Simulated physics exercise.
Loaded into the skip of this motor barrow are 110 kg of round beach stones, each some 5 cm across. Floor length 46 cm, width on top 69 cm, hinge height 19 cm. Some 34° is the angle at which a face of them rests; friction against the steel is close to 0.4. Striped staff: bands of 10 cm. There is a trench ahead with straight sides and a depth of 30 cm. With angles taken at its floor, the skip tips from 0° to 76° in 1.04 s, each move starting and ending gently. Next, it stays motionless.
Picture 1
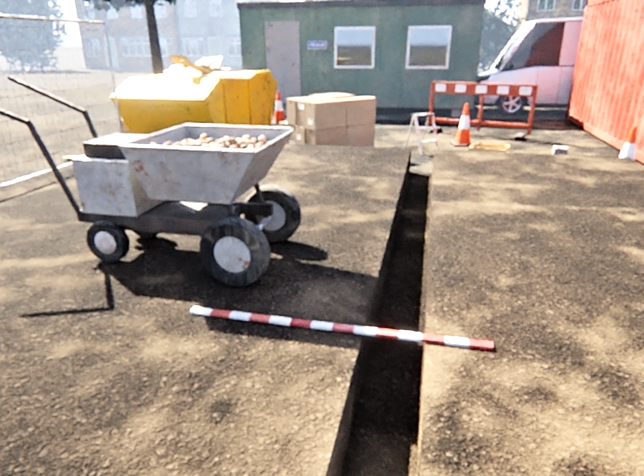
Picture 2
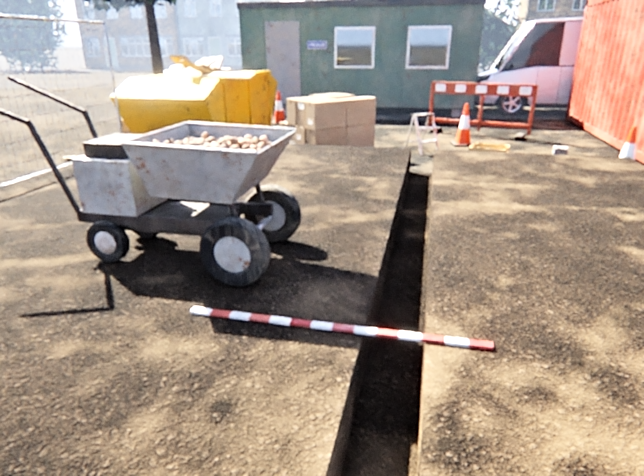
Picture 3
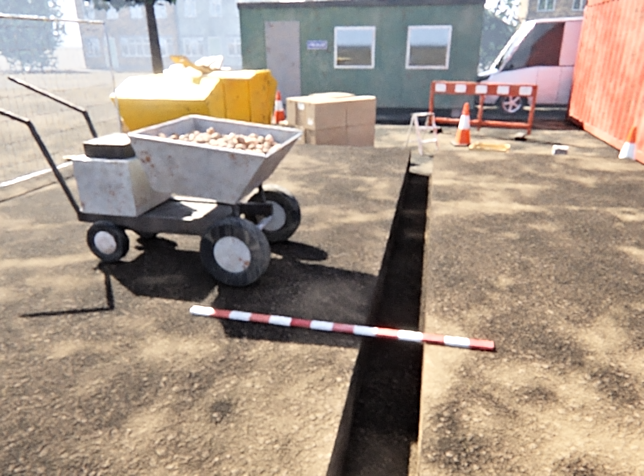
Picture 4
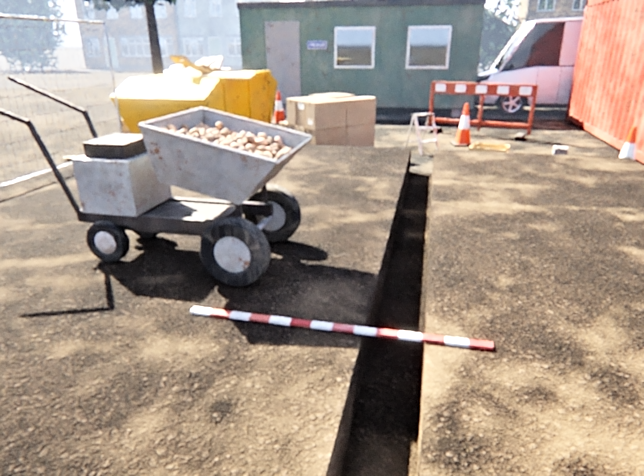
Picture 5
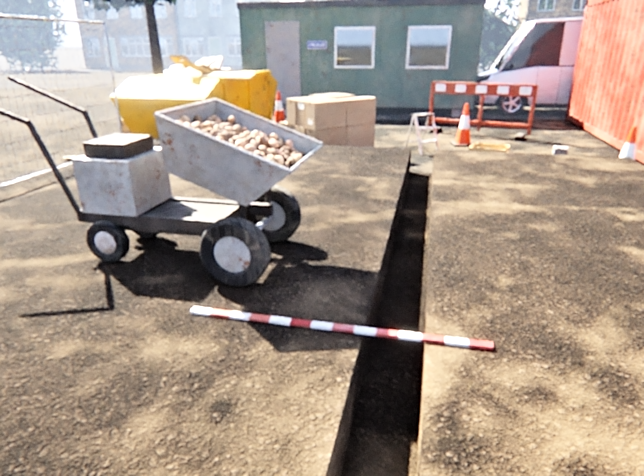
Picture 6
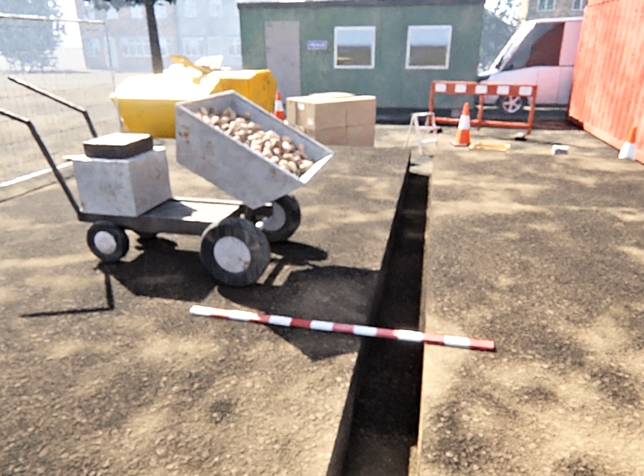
A grey skip full of round stones tilts steadily toward the trench on its wheeled barrow.
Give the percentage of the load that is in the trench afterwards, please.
Near 86 per cent of the load.
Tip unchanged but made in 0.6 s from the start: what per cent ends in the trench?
My guess is near 85 percent.
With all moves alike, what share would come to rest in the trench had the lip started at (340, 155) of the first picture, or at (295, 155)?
Result: Close to 15 then close to 70 per cent.
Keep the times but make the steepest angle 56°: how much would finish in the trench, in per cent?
Some 35% would finish there.
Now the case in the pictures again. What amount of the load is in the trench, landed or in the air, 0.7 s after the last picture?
Close to 40 per cent at that time.
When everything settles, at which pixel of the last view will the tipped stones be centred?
The middle should be near (398, 304).
Then, 0.3 s after the last picture the floor is at 64°, 100 % in the skip; the foremost stones are at (346, 225).
Then, 0.7 s after the last picture the floor is at 76°, 47 % in the skip, 13 % short of the trench, 39 % in the trench; the foremost stones are at (422, 304).
Then, 1.0 s after the last picture the floor is at 76°, 17 % in the skip, 15 % short of the trench, 67 % in the trench; the foremost stones are at (422, 308).
Then, 3.0 s after the last picture the floor is at 76°, 0 % in the skip, 14 % short of the trench, 86 % in the trench; the foremost stones are at (422, 307).
